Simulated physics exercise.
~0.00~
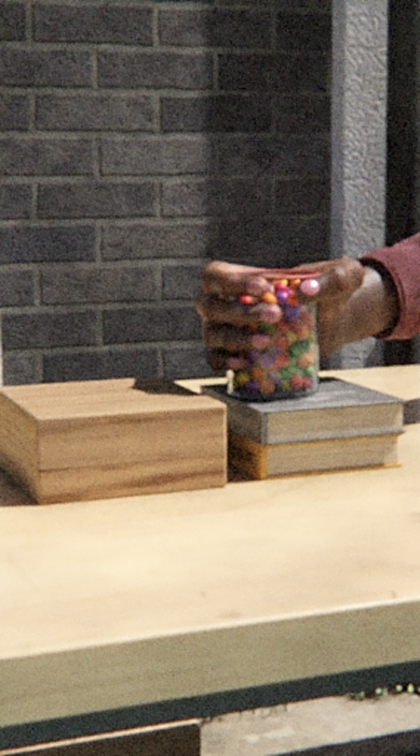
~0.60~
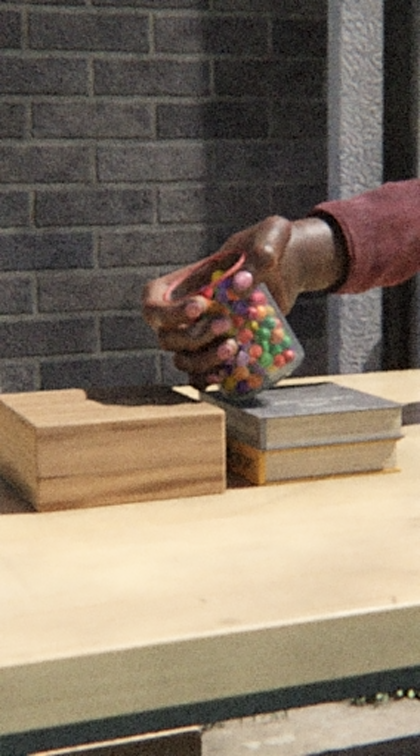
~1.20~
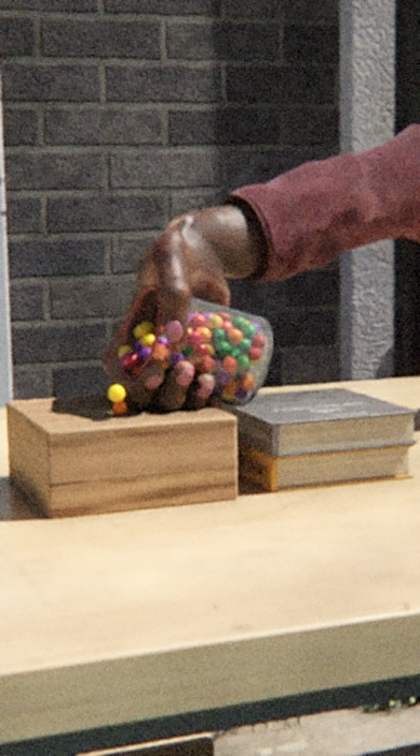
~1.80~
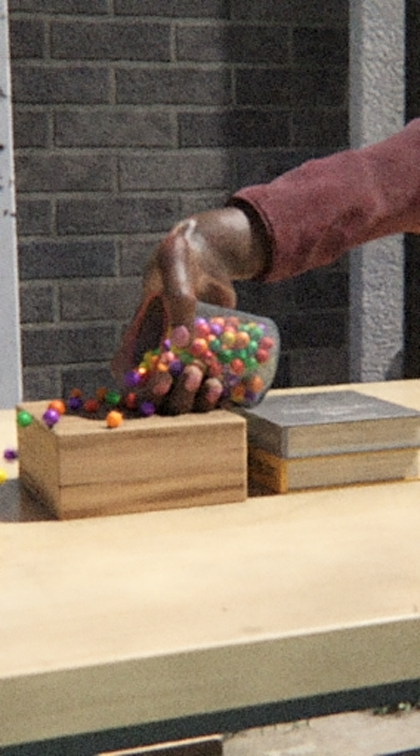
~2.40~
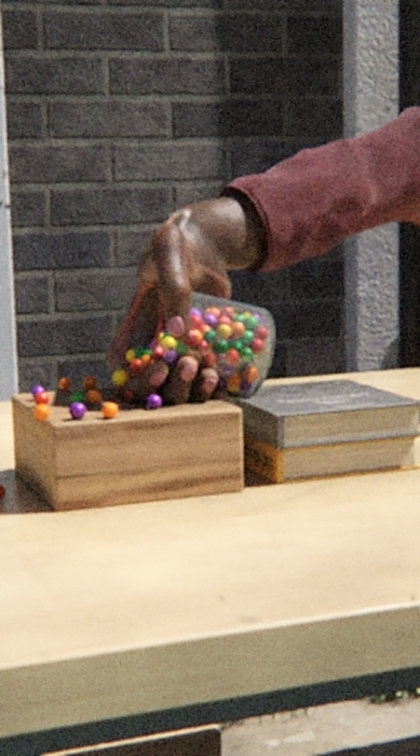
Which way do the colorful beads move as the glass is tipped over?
The beads move to the left, with some spilling out across the top of the wooden block.
